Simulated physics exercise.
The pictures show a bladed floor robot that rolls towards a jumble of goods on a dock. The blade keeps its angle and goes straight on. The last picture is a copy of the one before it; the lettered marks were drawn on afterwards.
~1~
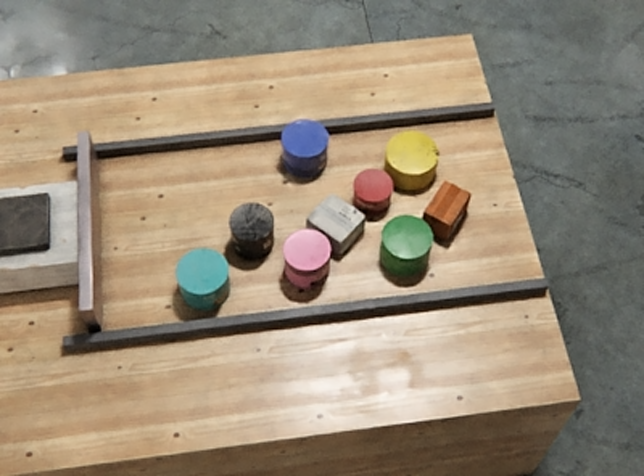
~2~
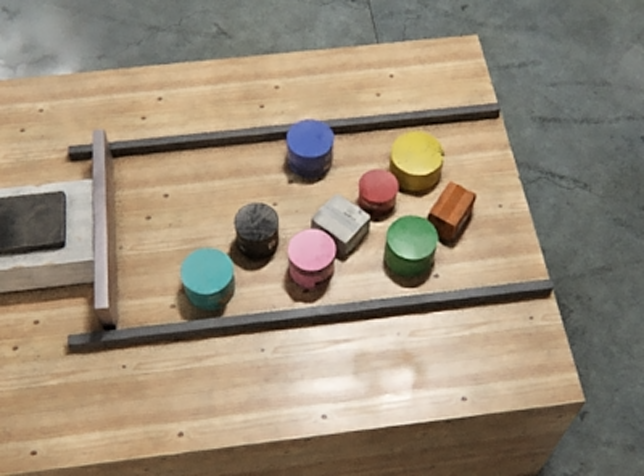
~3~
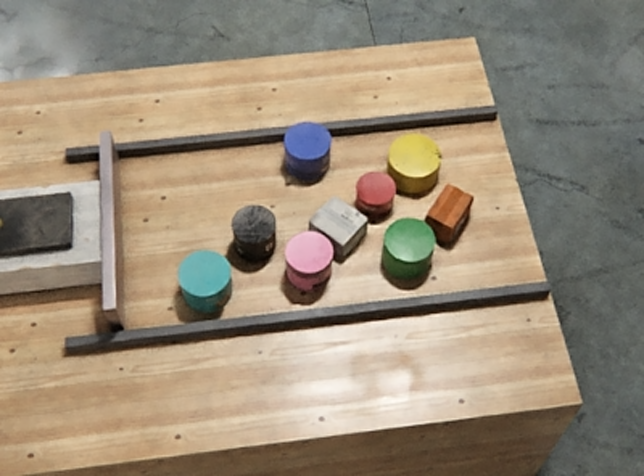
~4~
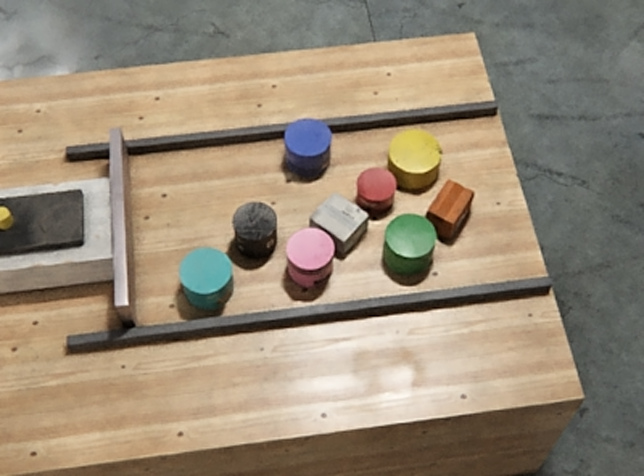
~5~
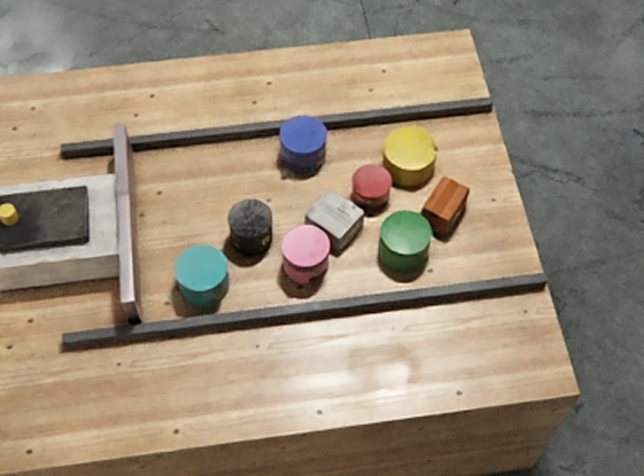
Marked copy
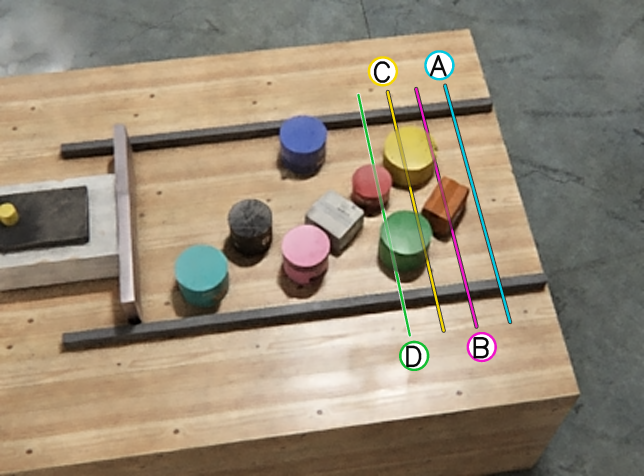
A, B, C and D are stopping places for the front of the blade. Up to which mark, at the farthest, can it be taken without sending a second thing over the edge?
Line C.
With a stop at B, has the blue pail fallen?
No.
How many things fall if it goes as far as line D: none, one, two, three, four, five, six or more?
In all, none.
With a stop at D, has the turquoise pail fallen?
By then, no.
On the marked copy, A at (475, 195); B at (444, 199); C at (414, 202); D at (382, 206).
Taking C. A third of the way, robot (158, 204); turquoise pail (271, 269); pink pail (317, 253).
Two thirds of the way, robot (262, 192); orange parcel (467, 187); green canister (457, 225).
When it is over, robot (343, 182); orange parcel over the edge; green canister (524, 206); one fallen.
As for the rest, A drops five; B drops two; D is within the limit but short.
